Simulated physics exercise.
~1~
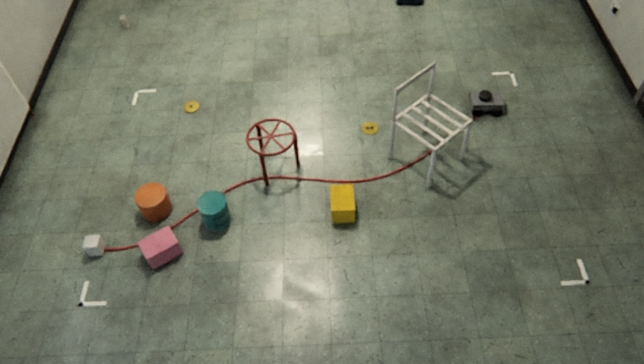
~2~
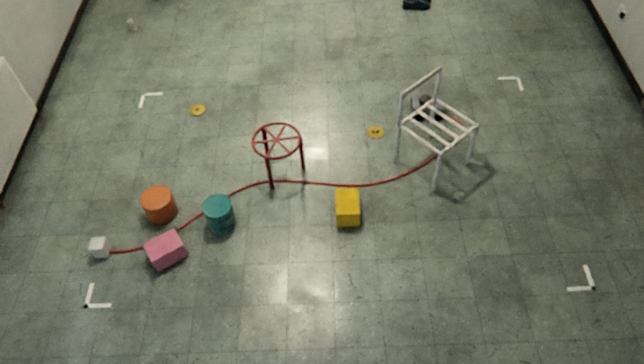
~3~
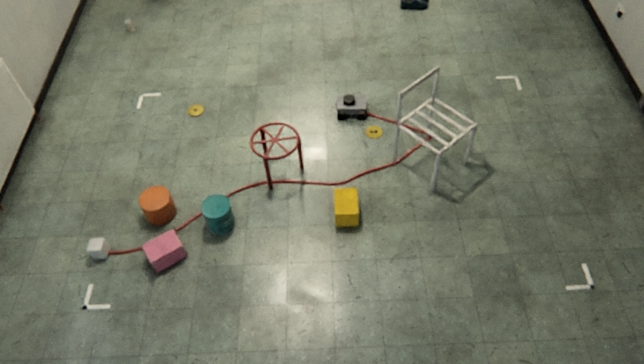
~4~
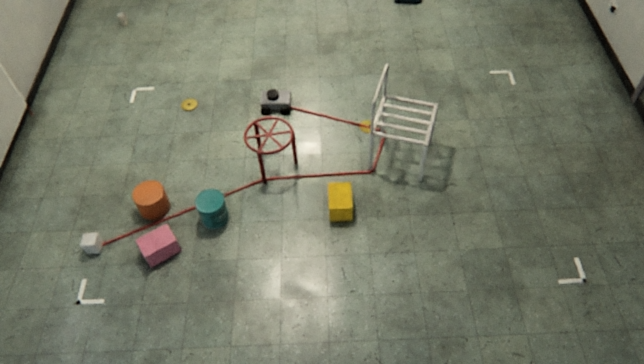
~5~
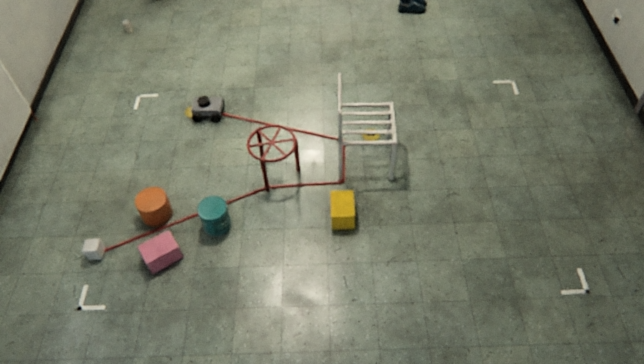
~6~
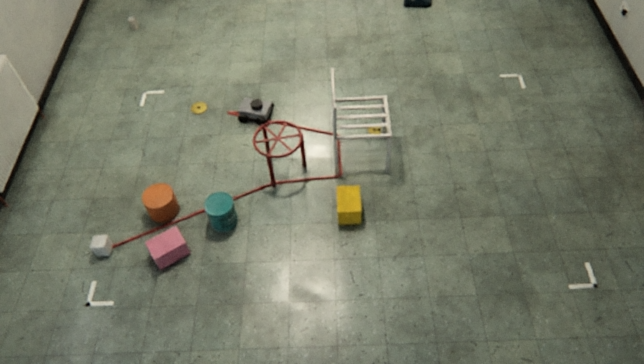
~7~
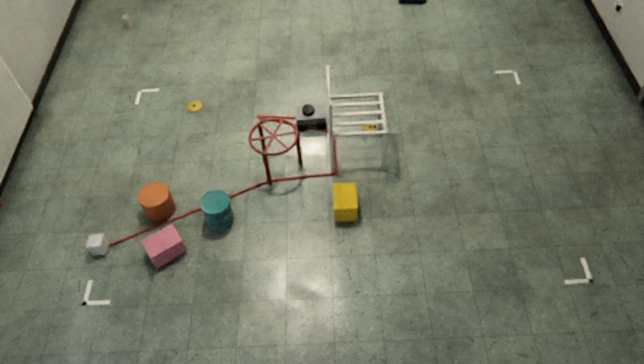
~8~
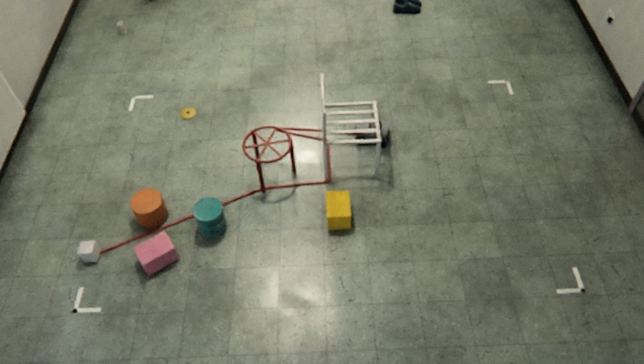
The video shows a small dark cart towing a red cord across a tiled floor among a stool, boxes and tubs, moving left as the white chair is dragged left and turns, then heading back right past the stool and ending beside the displaced chair, which remains upright.
